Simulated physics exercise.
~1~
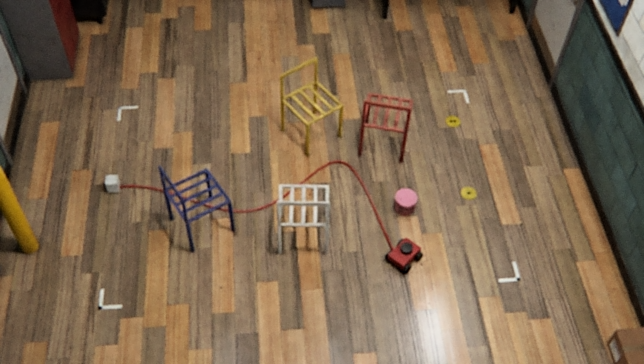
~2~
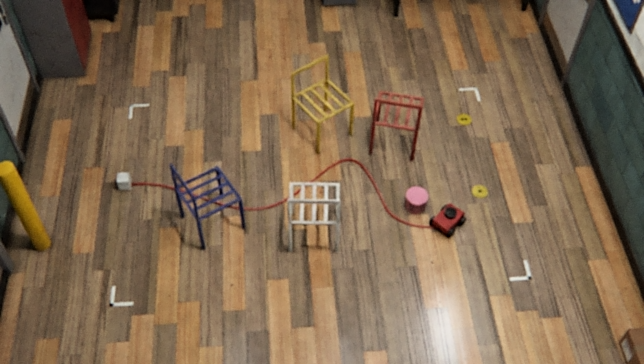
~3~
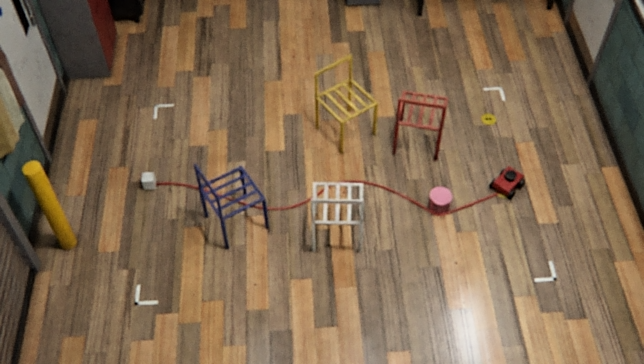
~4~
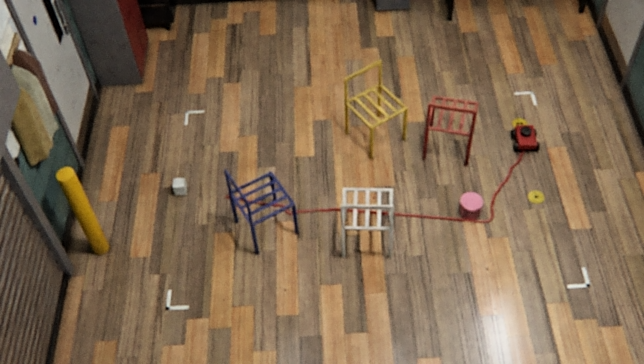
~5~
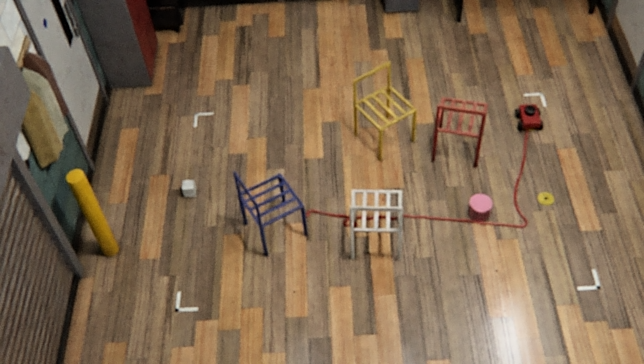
The footage shows a small red cart trailing a red cord past four colored chairs and a pink bucket on a wooden floor, moving right and then upward past yellow floor marks as the cord's far end pulls out of a white block and trails loose.
